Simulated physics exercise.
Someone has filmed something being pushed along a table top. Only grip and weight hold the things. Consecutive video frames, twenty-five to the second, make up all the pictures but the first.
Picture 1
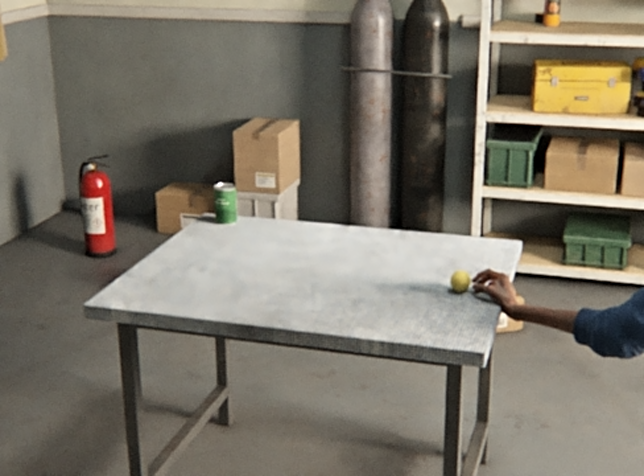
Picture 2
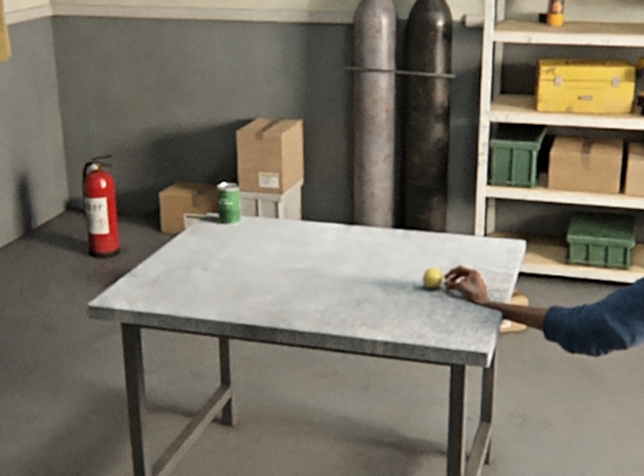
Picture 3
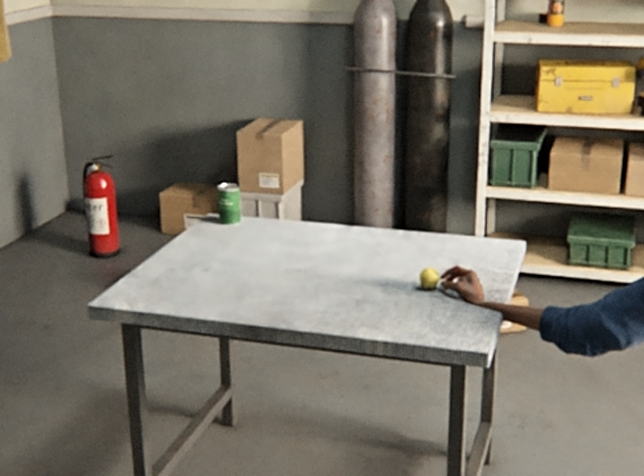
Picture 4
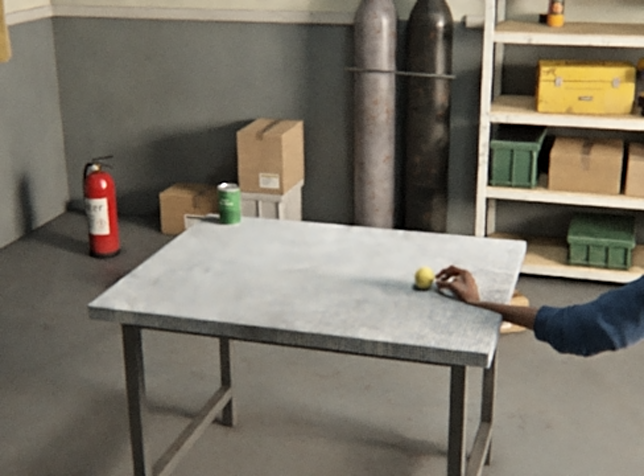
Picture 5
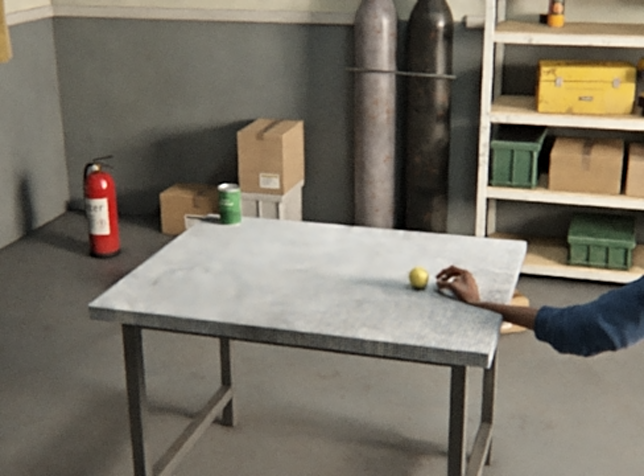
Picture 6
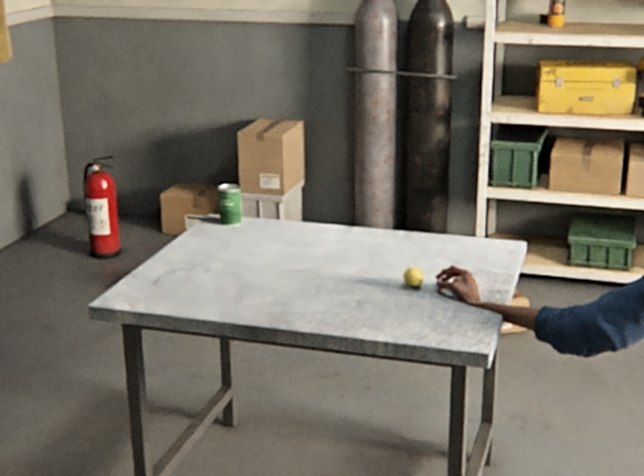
To begin with, a hand reaching in from the right holds a yellow lemon near the right side of a grey table in a storeroom. The hand pushes the lemon leftward across the top, then stays by the right side as the lemon leaves the fingertips and moves a little farther left.
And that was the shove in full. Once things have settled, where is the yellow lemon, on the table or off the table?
Well, in the end it doesn't leave the table.
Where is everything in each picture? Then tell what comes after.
In the first frame, under the hand; yellow lemon (461, 281).
In the second frame, under the hand; yellow lemon (433, 278).
In the third frame, under the hand; yellow lemon (429, 278).
In the fourth frame, yellow lemon (424, 277).
In the fifth frame, yellow lemon (419, 277) displaced a little.
In the sixth frame, yellow lemon (413, 277) displaced a little.
Then, 0.30 s past the last view, yellow lemon displaced well along near (377, 273).
Then, 0.60 s past the last view, yellow lemon displaced well along near (350, 270).
Finally, moved from the start, yellow lemon. Final places as the last picture's camera would see them, yellow lemon near (325, 268).
